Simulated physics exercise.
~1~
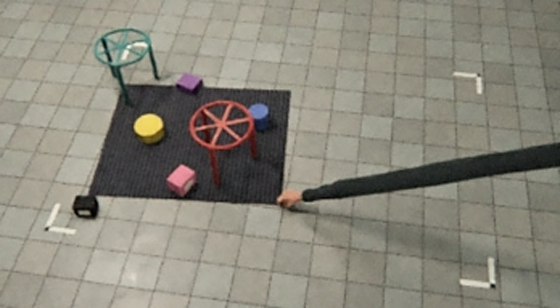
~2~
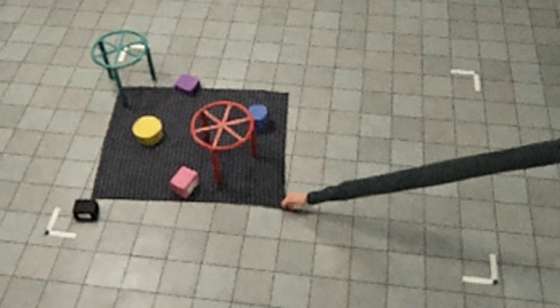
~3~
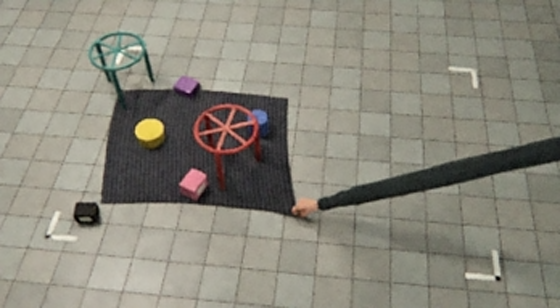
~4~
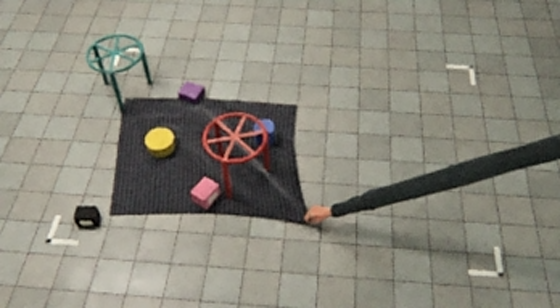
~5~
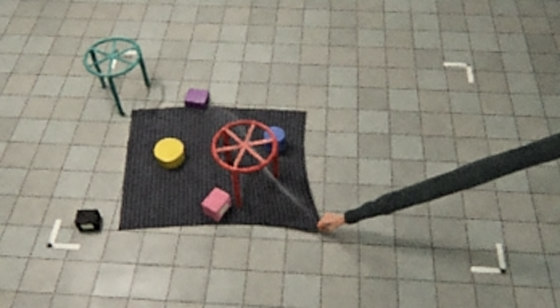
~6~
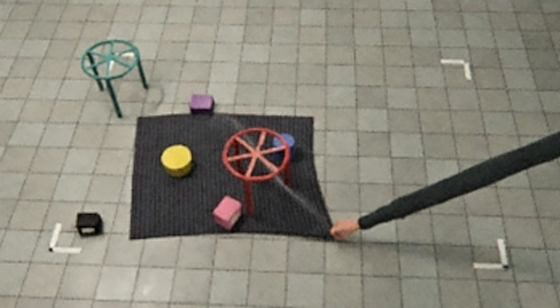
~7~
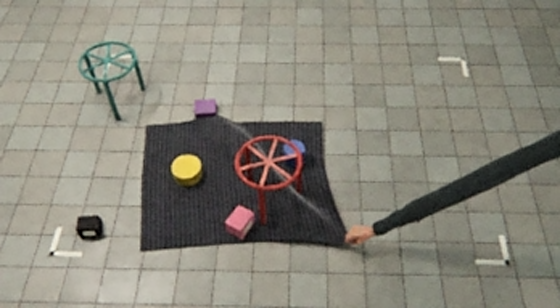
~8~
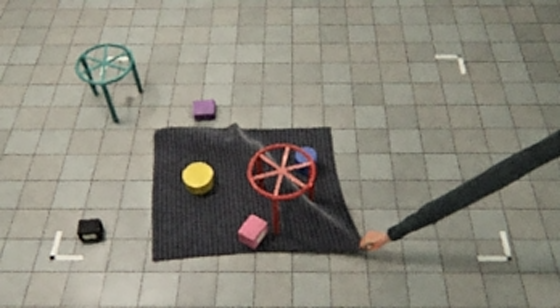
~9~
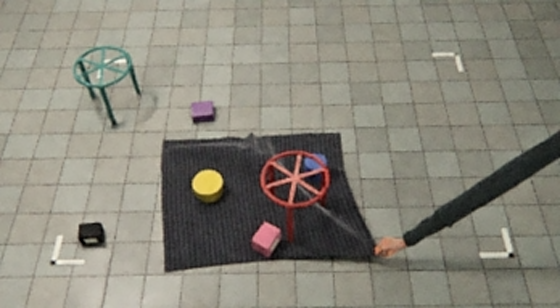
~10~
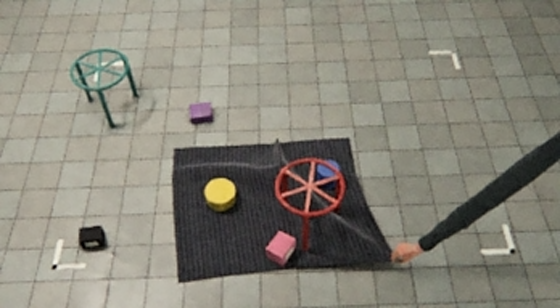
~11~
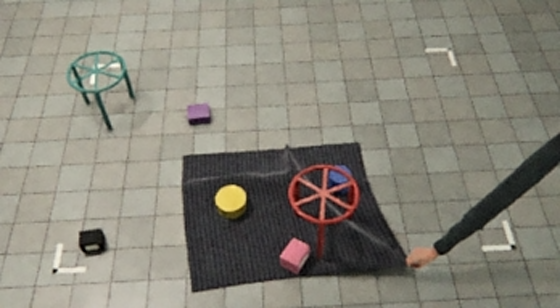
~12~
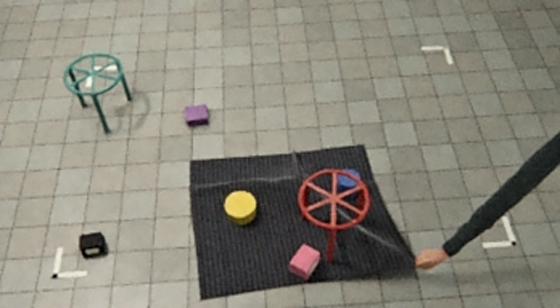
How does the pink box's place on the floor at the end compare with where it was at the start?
It ends well to the right of and lower than where it began, having ridden along on the dark sheet as the hand pulled it.
